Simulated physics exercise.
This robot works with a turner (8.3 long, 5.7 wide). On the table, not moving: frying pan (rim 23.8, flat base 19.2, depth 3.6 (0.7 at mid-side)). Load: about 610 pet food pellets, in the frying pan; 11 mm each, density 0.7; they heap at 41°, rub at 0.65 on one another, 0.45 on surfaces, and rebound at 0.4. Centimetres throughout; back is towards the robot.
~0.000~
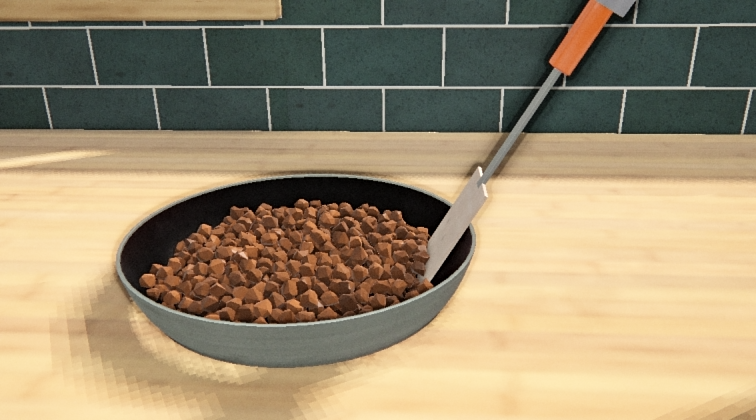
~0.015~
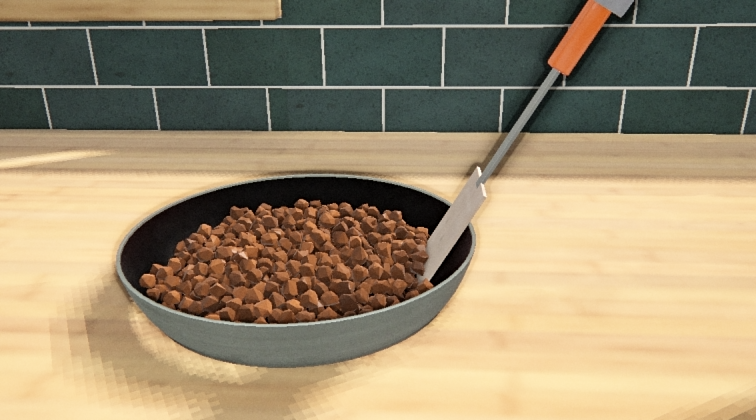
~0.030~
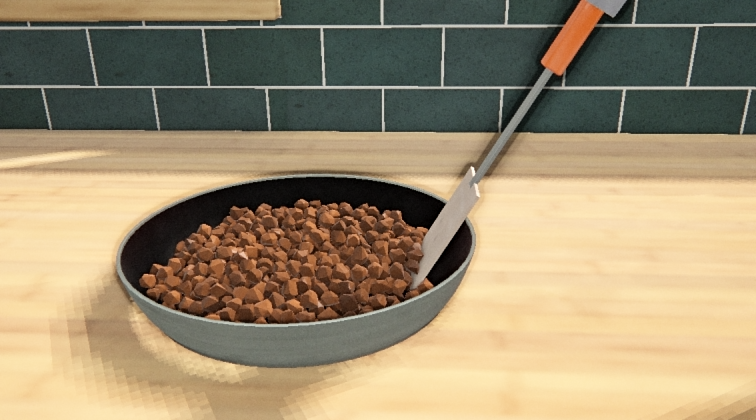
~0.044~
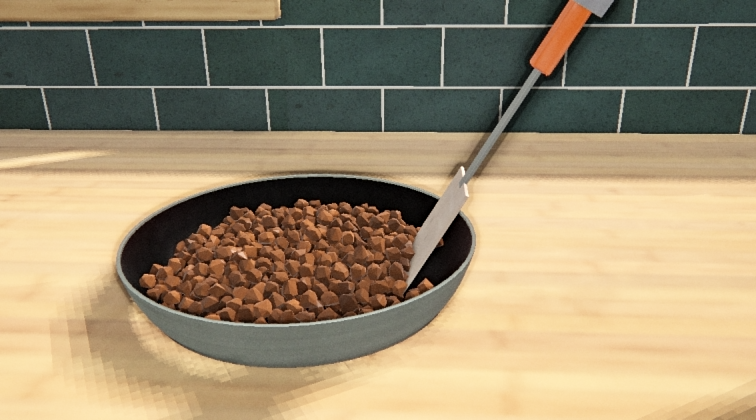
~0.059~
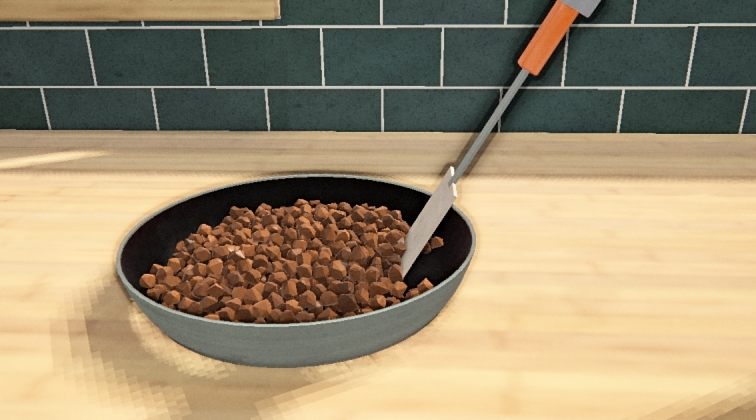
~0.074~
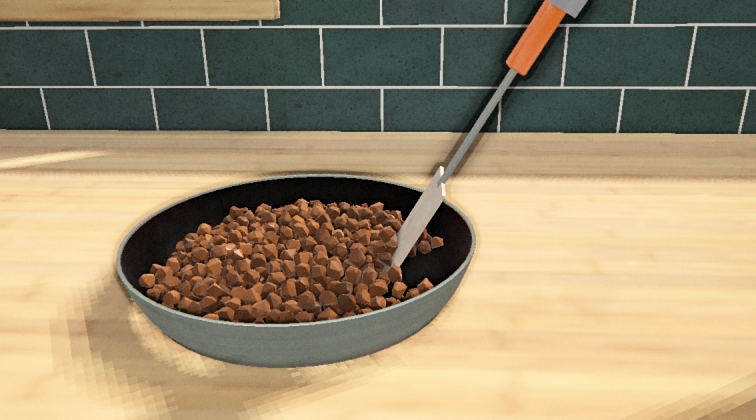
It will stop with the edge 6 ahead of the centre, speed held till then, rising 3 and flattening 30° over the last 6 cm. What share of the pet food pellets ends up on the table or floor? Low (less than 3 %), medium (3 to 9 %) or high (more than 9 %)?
A low share, less than 3 %, ends on the table or floor.
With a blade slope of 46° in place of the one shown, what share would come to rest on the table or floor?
It would be near 0 per cent.
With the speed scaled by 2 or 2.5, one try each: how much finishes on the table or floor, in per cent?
About 10 and 15 per cent.
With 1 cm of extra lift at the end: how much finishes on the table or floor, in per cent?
About 0 per cent.
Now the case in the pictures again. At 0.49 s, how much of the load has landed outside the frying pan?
Some 0 per cent.
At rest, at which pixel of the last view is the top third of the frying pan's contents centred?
Near (207, 238).
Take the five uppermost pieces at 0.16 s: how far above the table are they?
Roughly 5 cm.
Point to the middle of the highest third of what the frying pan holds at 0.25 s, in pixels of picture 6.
Around (239, 235).
After 0.16 s, sloping 60°, highest piece 5 above the table; 609 in the frying pan.
After 0.25 s, sloping 46°, highest piece 6 above the table; 609 in the frying pan.
After 0.49 s, sloping 30°, highest piece 5 above the table; 605 in the frying pan, 3 on the table or floor, 1 on the blade or in flight.
After 1.54 s, sloping 30°, highest piece 5 above the table; 603 in the frying pan, 6 on the table or floor.
In the end, 603 in the frying pan, 6 on the table or floor. That is 1 % on the table or floor.
